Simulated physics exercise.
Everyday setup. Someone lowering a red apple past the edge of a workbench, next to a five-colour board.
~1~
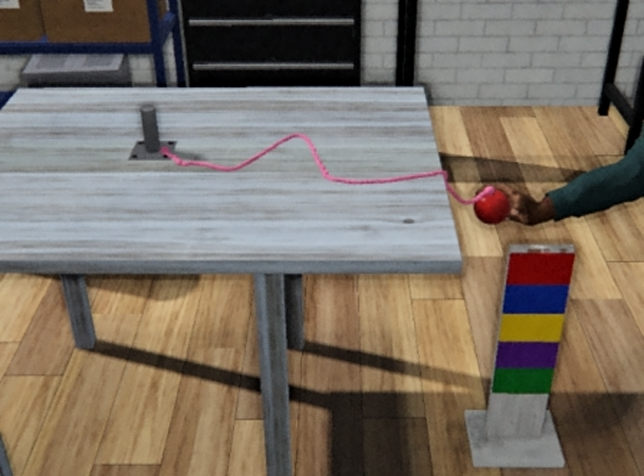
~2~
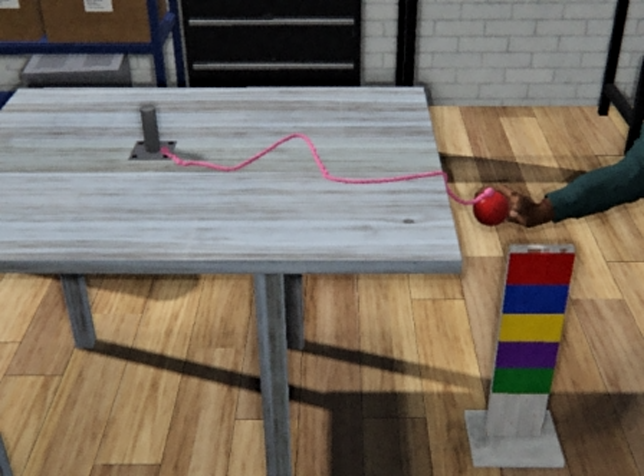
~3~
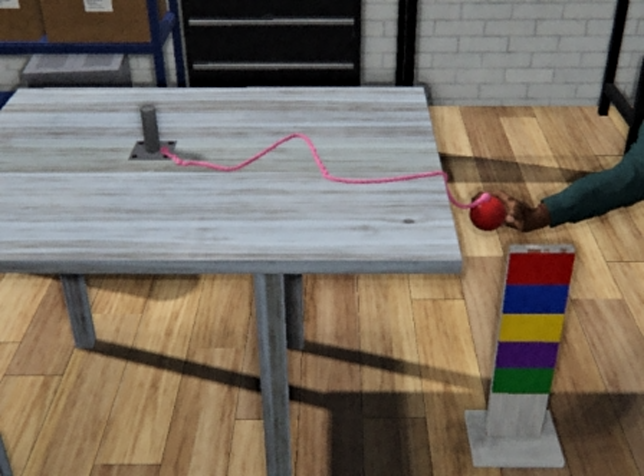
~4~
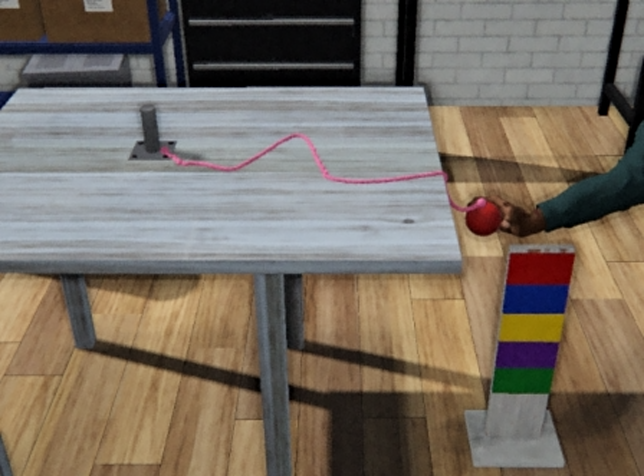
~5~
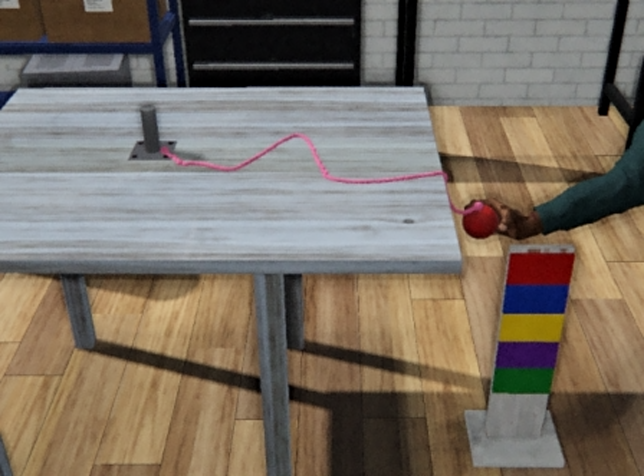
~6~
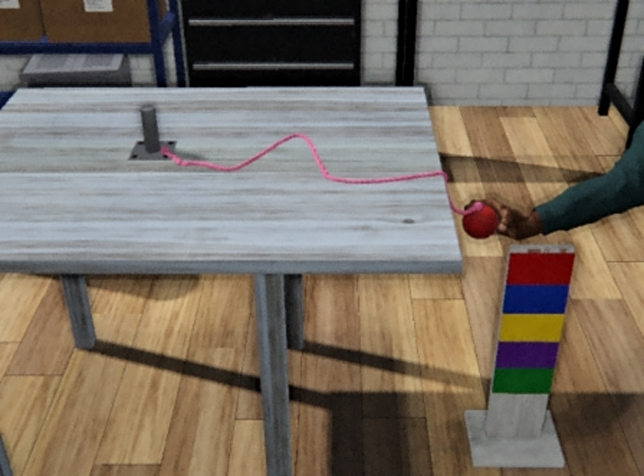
Beside a wooden table, a hand lowers a red ball tied to a pink cord slightly.
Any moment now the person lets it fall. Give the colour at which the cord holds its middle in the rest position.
The cord holds it at purple.
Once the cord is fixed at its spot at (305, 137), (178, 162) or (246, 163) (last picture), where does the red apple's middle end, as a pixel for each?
Try one gives (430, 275), try two (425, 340), and try three (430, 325).
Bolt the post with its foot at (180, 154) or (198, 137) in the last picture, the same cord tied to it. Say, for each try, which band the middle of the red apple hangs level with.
Try one - green; try two - green.
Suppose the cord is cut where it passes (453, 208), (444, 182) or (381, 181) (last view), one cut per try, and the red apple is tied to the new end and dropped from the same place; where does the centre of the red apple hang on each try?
In turn, (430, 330) for the first, (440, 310) for the second and (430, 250) for the third.
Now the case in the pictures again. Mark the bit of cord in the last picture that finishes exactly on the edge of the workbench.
(320, 166).
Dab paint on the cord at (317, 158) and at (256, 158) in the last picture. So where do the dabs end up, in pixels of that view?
They go to (422, 164) and to (296, 157).
Soon after, apple near (451, 342); level with purple.
After that, apple near (412, 347); level with purple.
In the end, apple near (426, 351); level with purple. Its middle rests at the purple band.
